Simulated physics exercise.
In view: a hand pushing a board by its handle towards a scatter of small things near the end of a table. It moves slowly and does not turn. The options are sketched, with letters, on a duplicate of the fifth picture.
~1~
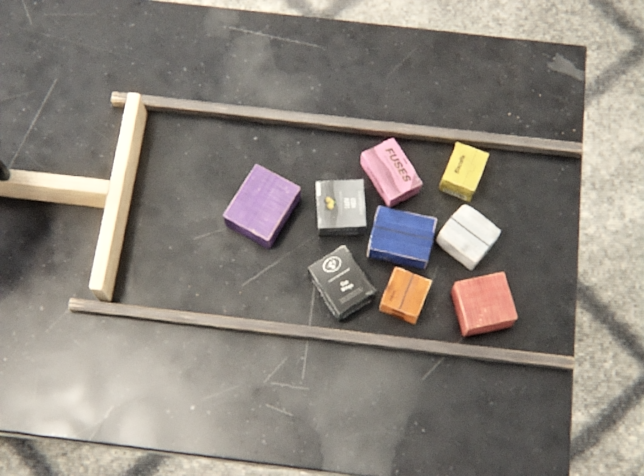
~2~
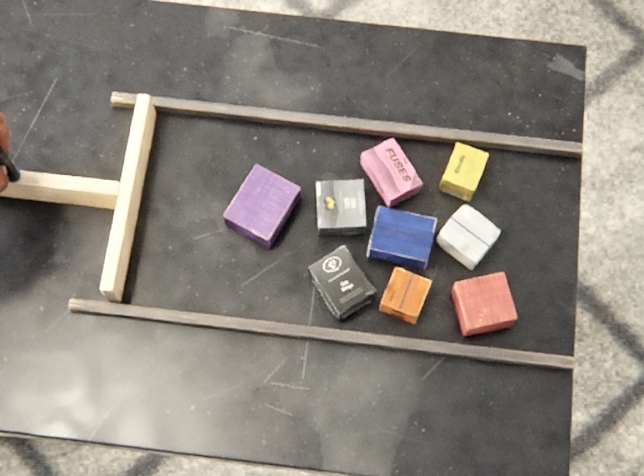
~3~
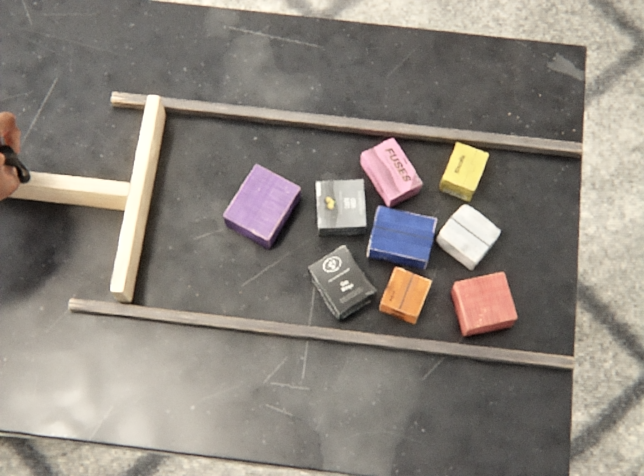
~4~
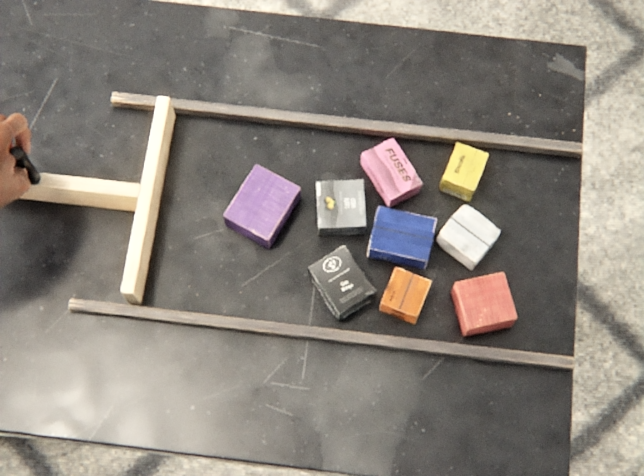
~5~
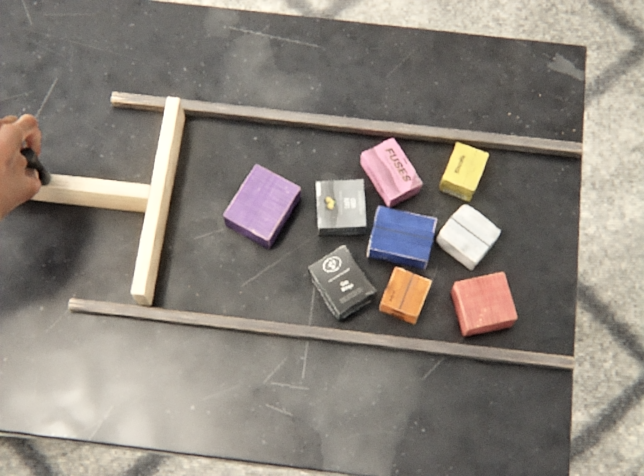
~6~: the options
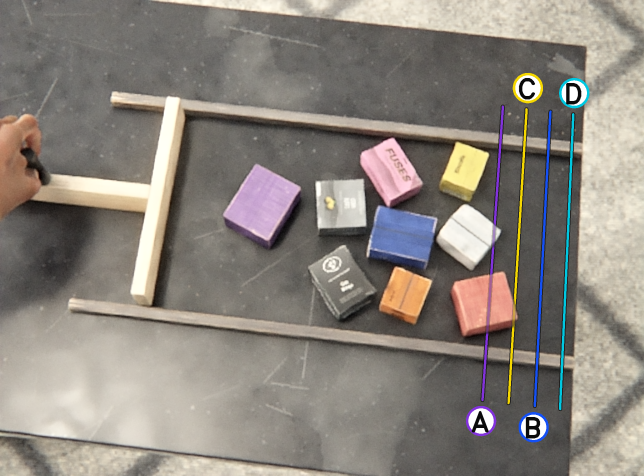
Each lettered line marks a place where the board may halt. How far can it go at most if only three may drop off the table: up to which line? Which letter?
Stop at A.
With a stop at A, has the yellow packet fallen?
By then, no.
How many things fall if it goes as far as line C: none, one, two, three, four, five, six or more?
By then, six or more.
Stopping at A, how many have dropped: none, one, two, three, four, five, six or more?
Three.
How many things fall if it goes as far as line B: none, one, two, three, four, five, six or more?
Six or more.
On the marked copy, A at (493, 246); B at (543, 252); C at (518, 249); D at (567, 255).
Taking A. A third of the way, board (278, 206); white box (478, 237); blue box (415, 239).
Two thirds of the way, board (399, 220); white box (590, 228); blue box (535, 250).
When it is over, board (494, 231); red block over the edge; blue box over the edge; three fallen.
As for the rest, B drops six; C drops six; D drops nine.
